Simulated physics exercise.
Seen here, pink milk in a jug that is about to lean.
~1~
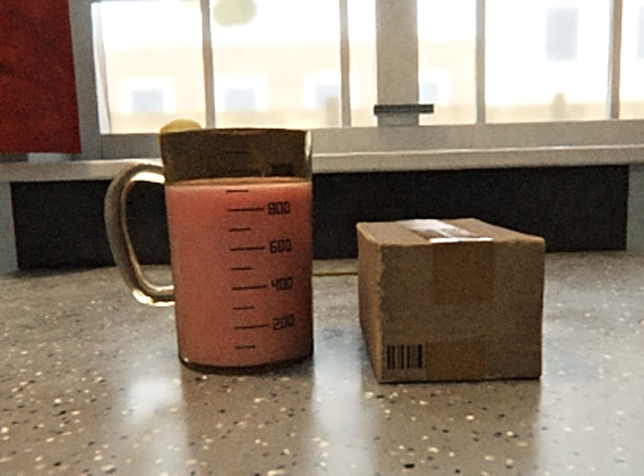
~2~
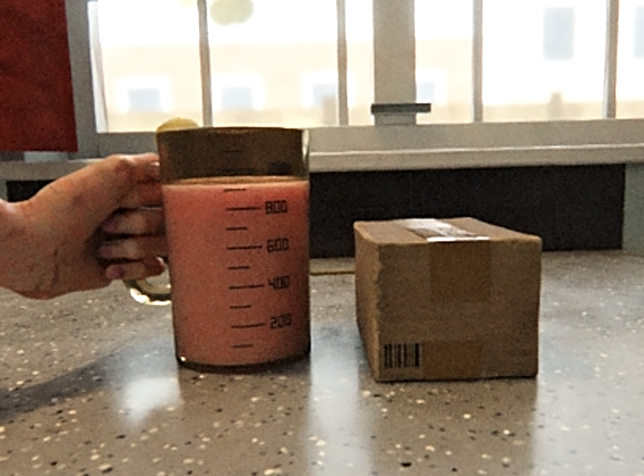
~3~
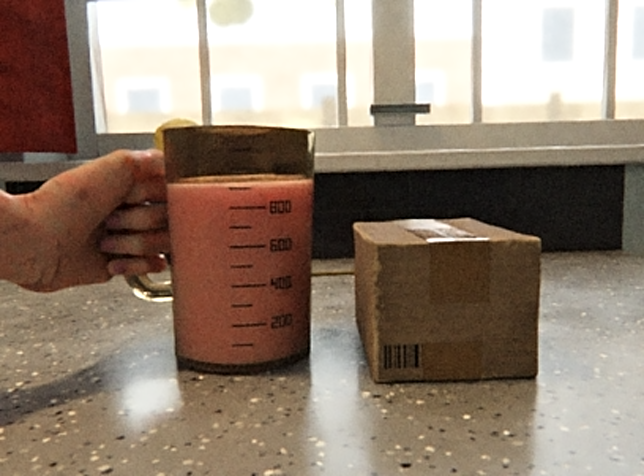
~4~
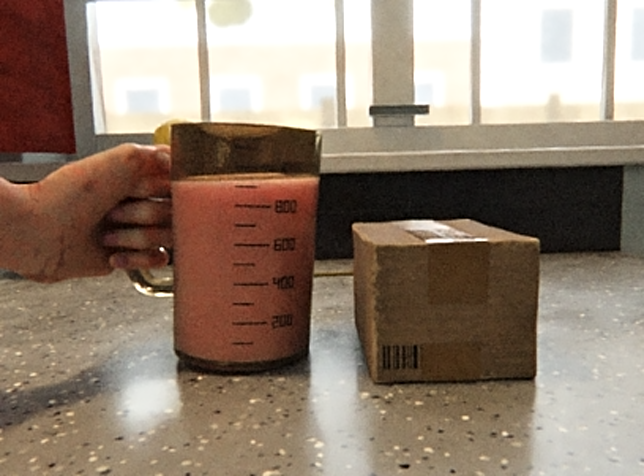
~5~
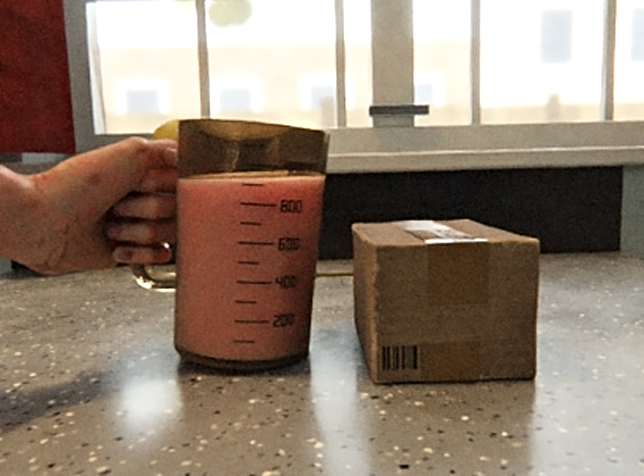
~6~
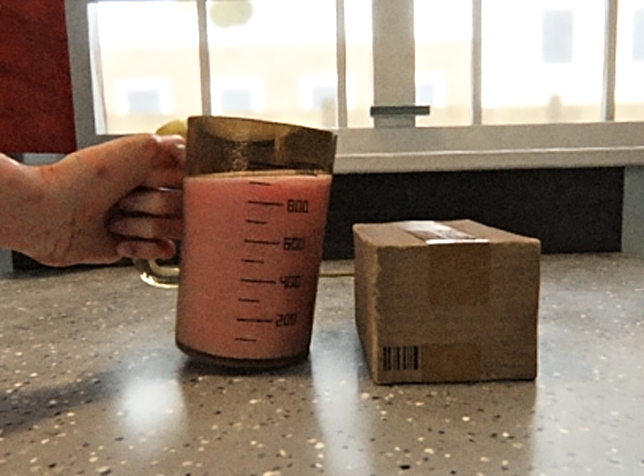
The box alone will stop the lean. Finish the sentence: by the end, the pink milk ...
By the end, the pink milk is still all inside.
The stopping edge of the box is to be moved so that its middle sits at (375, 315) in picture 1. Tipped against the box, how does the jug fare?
Overflow.
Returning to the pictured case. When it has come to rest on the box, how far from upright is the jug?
Resting angle: Near 25 degrees.
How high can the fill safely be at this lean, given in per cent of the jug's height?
Roughly 90 percent of its height.
Next, the jug leans by about 15°; its rim is dry.
After that, the jug leans by about 20°; its rim is dry.
Finally, the jug leans by about 25°, against the box; its rim is dry.
